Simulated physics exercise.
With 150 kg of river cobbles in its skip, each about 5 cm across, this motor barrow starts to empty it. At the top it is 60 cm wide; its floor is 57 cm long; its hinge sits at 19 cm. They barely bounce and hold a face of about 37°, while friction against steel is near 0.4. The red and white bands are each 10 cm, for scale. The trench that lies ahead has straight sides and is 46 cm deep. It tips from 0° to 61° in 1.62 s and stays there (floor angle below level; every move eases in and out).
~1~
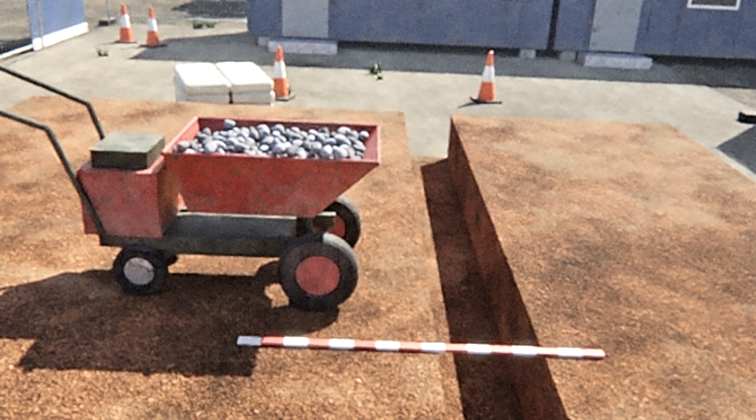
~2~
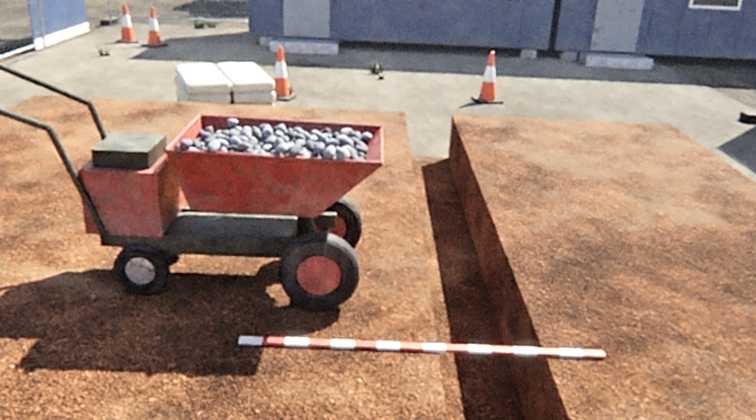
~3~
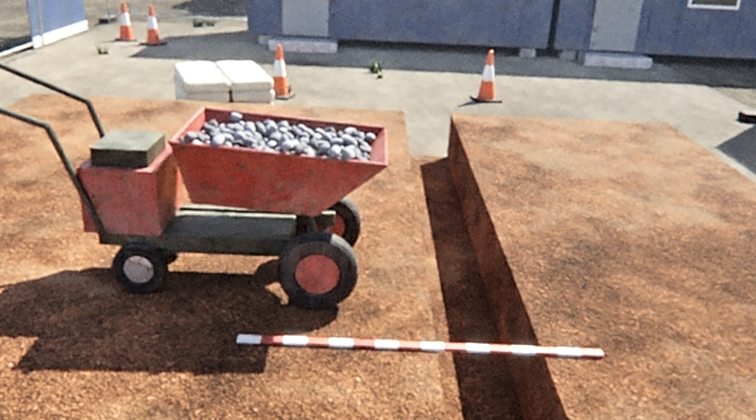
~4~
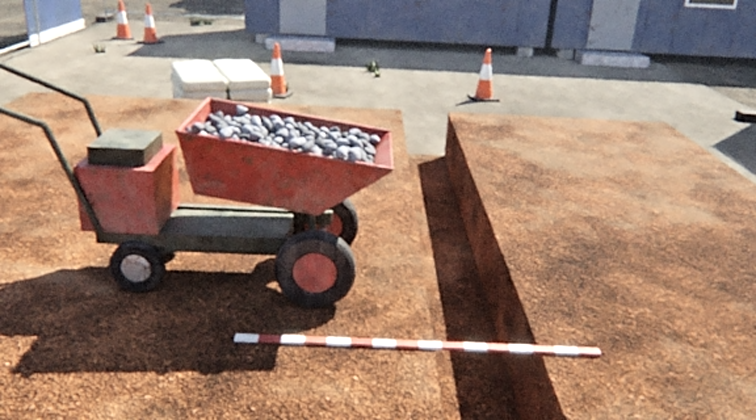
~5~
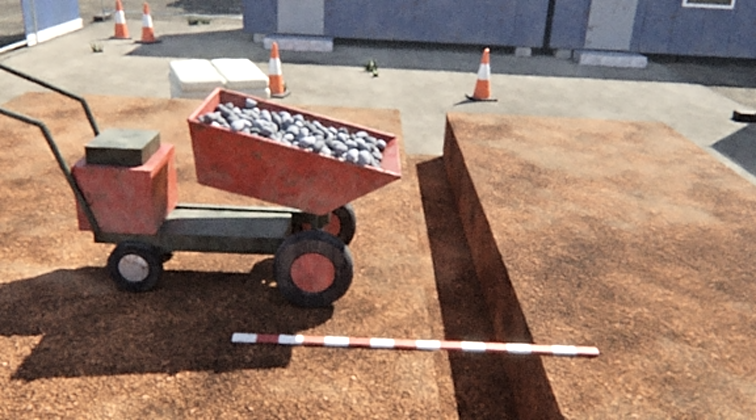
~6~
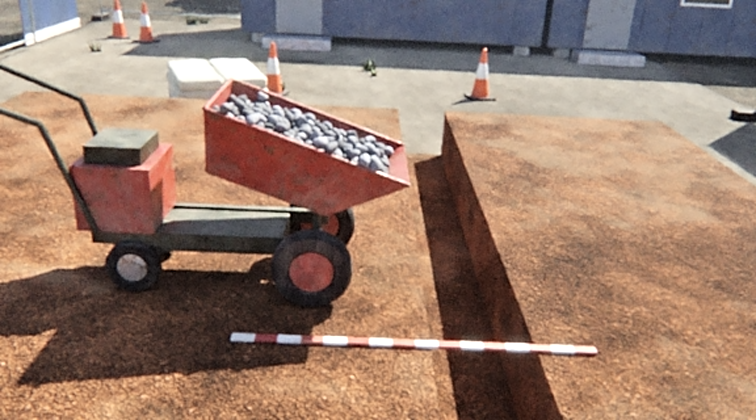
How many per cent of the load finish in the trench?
About 99 per cent.
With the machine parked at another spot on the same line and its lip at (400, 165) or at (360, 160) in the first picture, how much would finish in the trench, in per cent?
Near 90 and near 100 percent.
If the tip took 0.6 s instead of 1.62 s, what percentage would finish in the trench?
80 %.
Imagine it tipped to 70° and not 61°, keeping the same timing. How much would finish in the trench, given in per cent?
Share in trench: Approx. 100%.
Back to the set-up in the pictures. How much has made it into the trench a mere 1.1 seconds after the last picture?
Roughly 35% by that time.
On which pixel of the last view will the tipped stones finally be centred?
(468, 346).
Then, 0.6 s after the last picture the floor is at 52°, 99 % in the skip; the foremost stones are at (444, 232).
Then, 1.1 s after the last picture the floor is at 61°, 66 % in the skip, 34 % in the trench; the foremost stones are at (509, 329).
Then, 1.5 s after the last picture the floor is at 61°, 36 % in the skip, 63 % in the trench, 1 % past the trench; the foremost stones are at (542, 288).
Then, 3.4 s after the last picture the floor is at 61°, 0 % in the skip, 99 % in the trench, 1 % past the trench; the foremost stones are at (553, 288).
